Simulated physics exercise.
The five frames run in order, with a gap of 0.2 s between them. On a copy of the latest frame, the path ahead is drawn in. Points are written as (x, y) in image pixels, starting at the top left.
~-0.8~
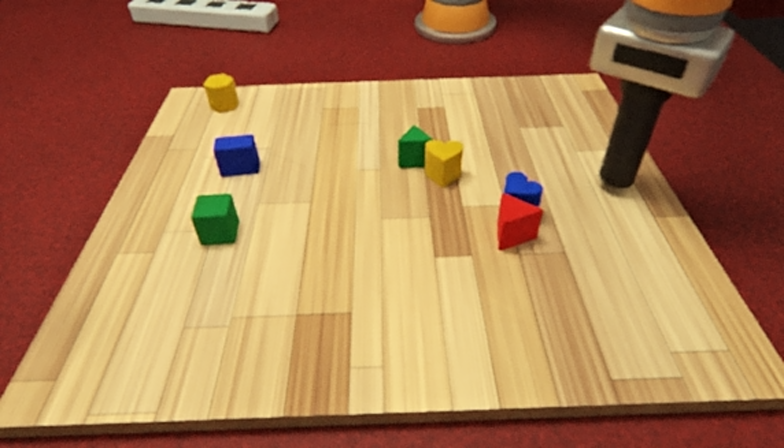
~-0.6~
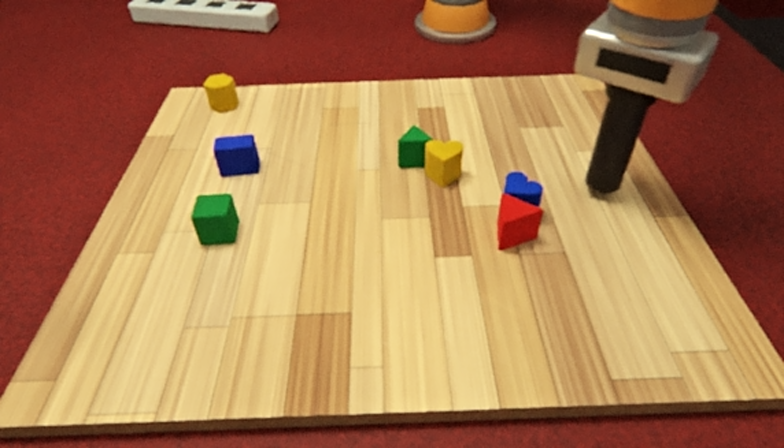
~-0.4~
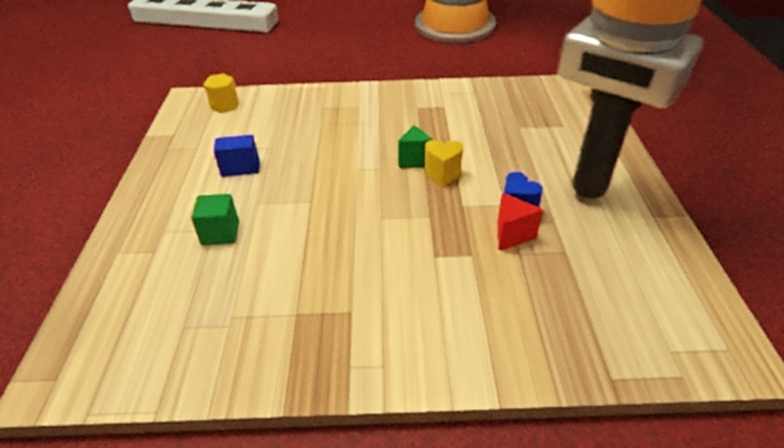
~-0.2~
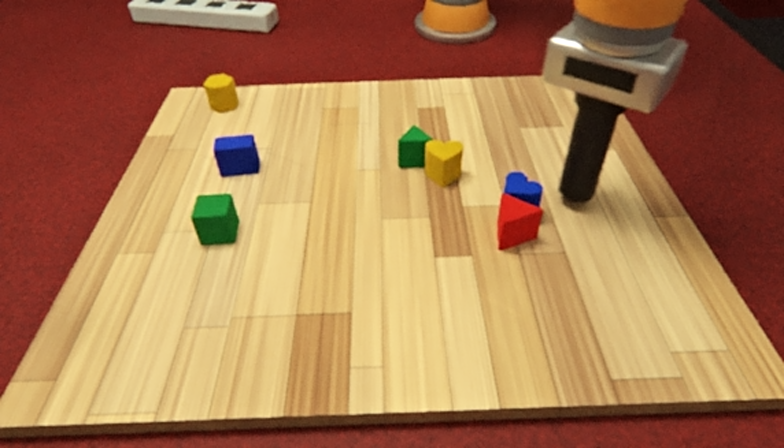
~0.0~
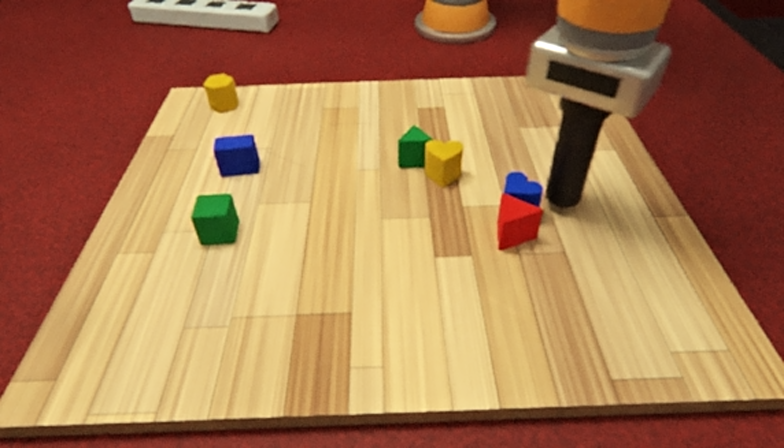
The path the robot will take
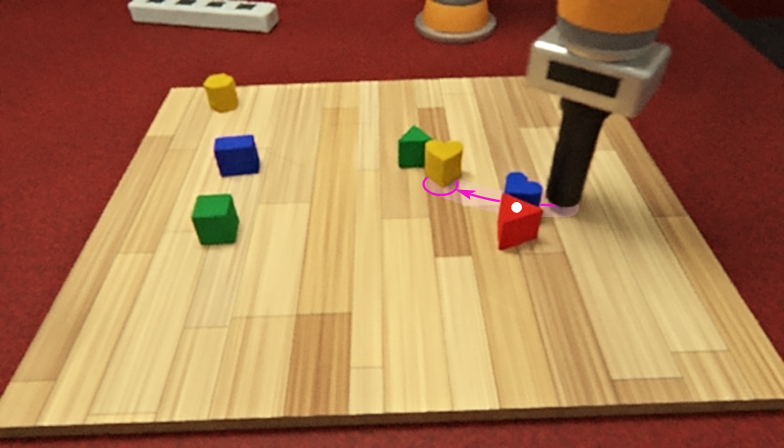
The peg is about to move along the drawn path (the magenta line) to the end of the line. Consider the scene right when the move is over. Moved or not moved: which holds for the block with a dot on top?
Put simply, it stays right there.
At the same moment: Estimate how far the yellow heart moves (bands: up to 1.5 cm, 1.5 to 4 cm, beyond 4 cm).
Between 1.5 and 4 cm.
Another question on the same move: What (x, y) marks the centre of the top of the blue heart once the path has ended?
It will end up at (463, 185).
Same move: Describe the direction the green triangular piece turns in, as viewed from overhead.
The block turns counter-clockwise.
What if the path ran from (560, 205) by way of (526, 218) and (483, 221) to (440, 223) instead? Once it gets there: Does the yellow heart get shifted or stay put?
The block you're asking about stays where it is.
Drawn move, from (560, 205) over (497, 201) to (440, 184); the dot is on the red triangular piece.
What follows on the original path. One third of the way, peg (519, 196); blue heart (494, 183).
Two thirds of the way, peg (478, 188); blue heart (466, 185), turned 20° anticlockwise.
At the end, peg (441, 176); green triangular piece (411, 128), turned 50° anticlockwise; yellow heart (432, 139), turned 40° clockwise; red triangular piece still; blue heart (463, 185), turned 30° anticlockwise.
